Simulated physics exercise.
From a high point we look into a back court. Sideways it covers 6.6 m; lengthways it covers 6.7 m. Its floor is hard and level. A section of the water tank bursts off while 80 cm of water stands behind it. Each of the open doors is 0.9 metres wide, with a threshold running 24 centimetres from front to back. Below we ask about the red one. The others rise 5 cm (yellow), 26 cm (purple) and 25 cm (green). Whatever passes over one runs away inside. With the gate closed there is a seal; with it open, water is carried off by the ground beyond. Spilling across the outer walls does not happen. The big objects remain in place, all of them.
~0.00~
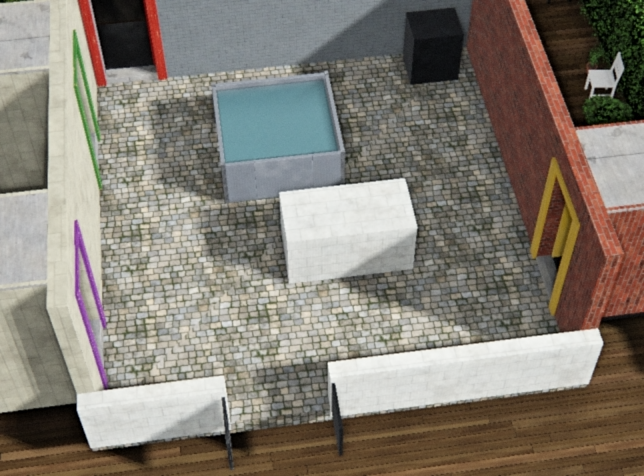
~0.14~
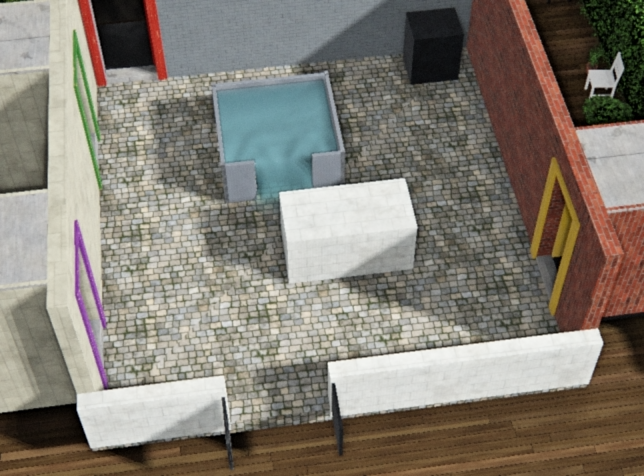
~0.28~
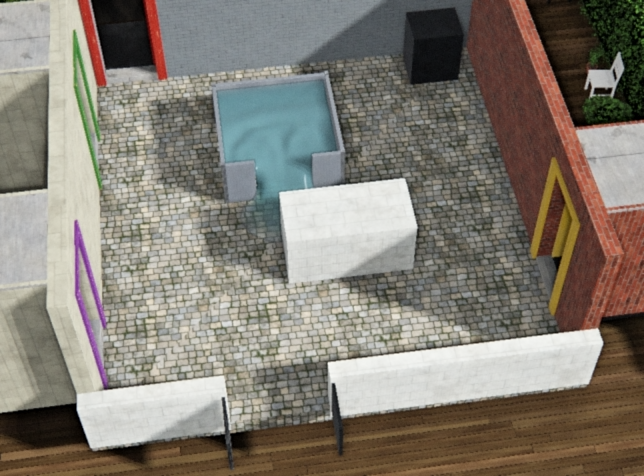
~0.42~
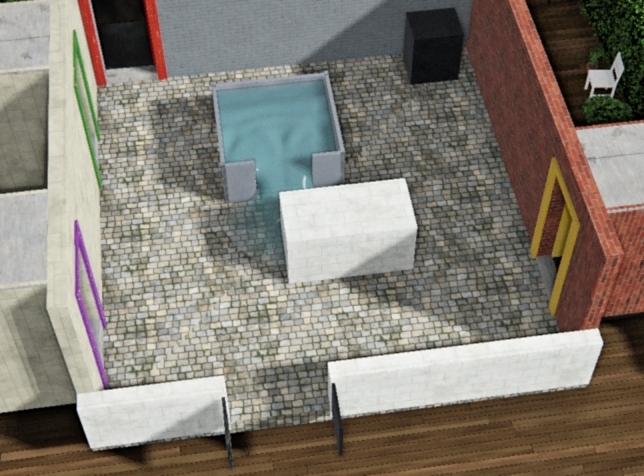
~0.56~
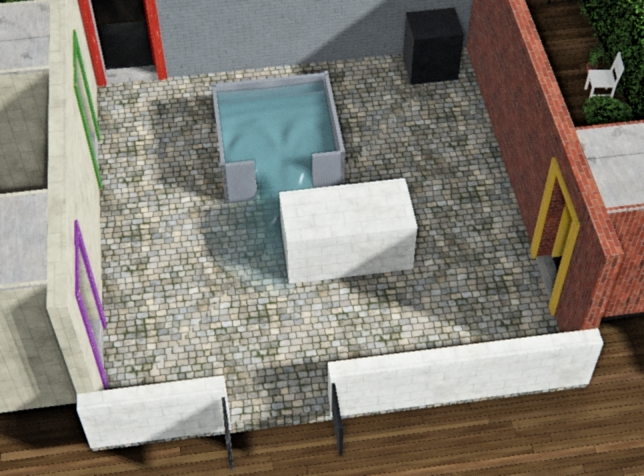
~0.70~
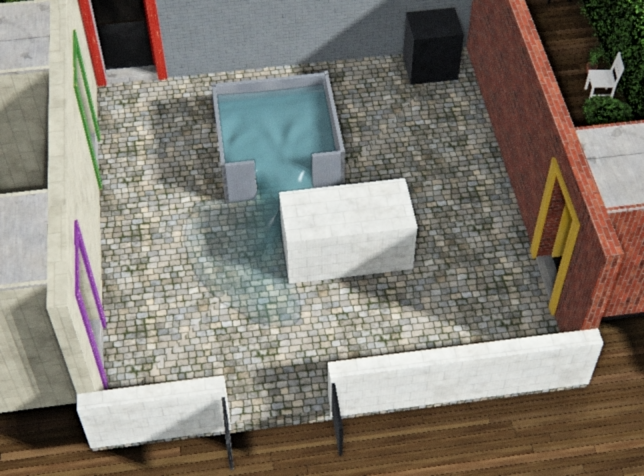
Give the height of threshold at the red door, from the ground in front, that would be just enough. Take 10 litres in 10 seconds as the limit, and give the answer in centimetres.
Close to 6 cm.
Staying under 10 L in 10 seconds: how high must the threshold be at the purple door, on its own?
At purple, about 15 cm.
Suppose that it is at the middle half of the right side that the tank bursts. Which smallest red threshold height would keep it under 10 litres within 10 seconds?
A minimum of about 7.0 cm.
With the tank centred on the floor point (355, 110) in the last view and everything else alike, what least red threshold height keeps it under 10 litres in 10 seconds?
That setup calls for roughly 10.5 cm.
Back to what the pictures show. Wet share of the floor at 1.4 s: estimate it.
Wet share: Around 30 %.
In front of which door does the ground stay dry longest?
The answer is the red door.
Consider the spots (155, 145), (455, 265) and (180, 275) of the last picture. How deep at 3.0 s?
First 0, then 0, then 3 cm.
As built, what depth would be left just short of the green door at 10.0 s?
About 8.0 centimetres deep.
After 1.4 s water covers 30 % of the floor, deepest (55 cm) near (298, 225); it has not reached the red door.
After 3.0 s water covers 50 % of the floor, deepest (34 cm) near (298, 225); it has not reached the red door.
After 10.0 s water covers 95 % of the floor, deepest (10 cm) near (476, 241); 8 cm at the red door, 0 litres in over its 11 cm threshold.
At the red door as built, the water arrived by 5.3 s and peaked near 10 cm at 8.0 s.
Run again over the same 10 s with other heights there, 19 litres in over 5 cm, 5 litres over 7 cm. The limit of 10 litres is kept from about 6 cm up.
